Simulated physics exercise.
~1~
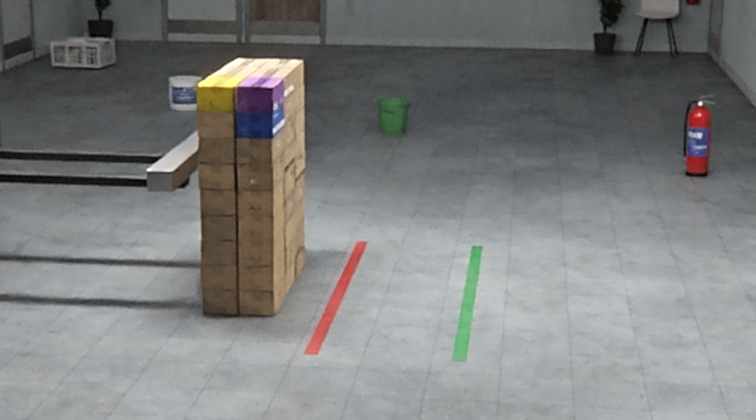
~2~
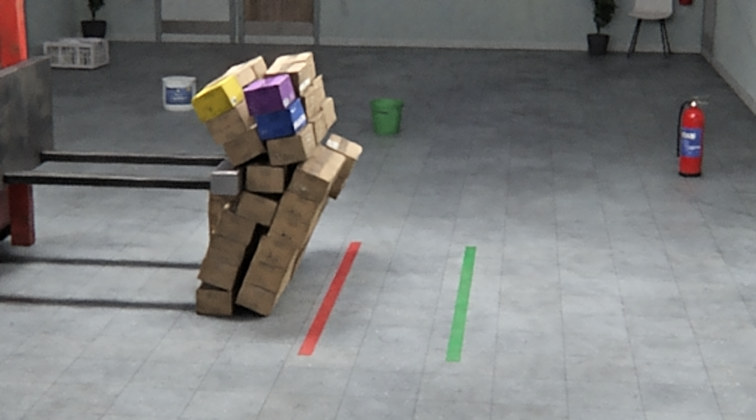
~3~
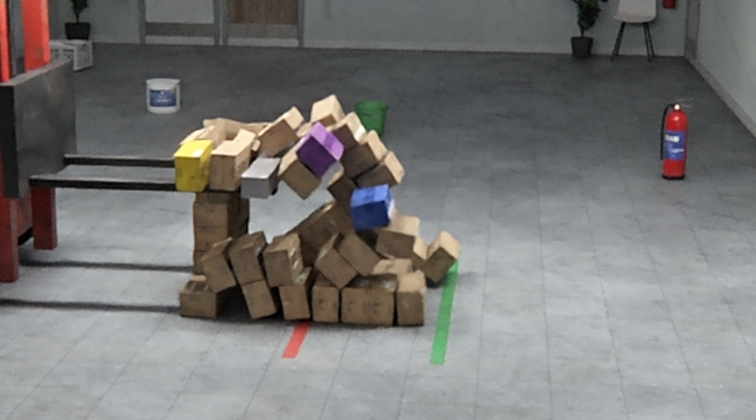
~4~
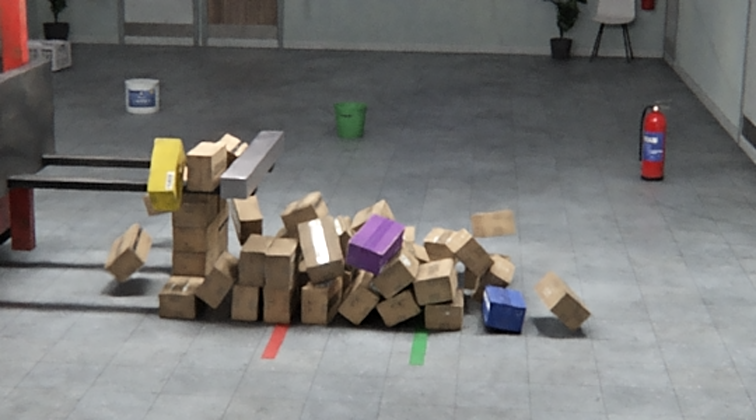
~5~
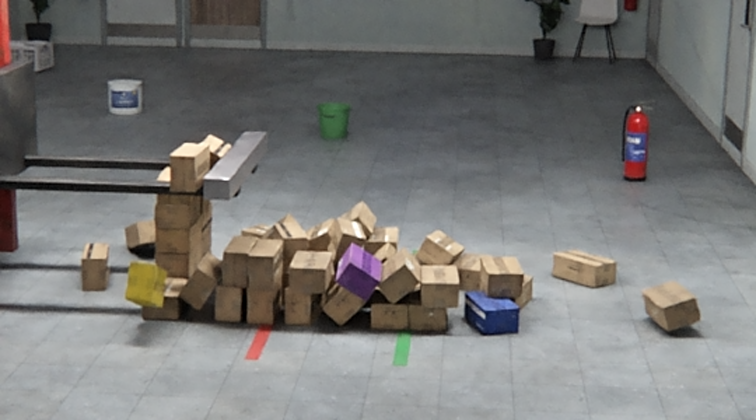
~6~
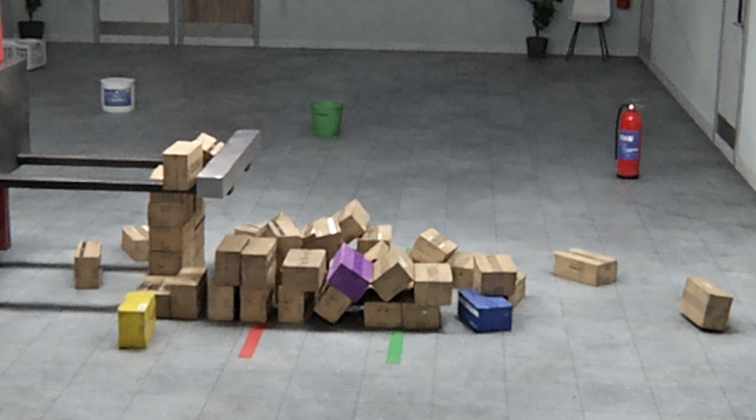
In this clip, a forklift pushes a beam into a tall stack of cardboard boxes, which buckles and spills rightward across red and green floor lines. The purple box rests on the pile, the blue one beside it, and the yellow one near the forklift, beyond a column still standing.
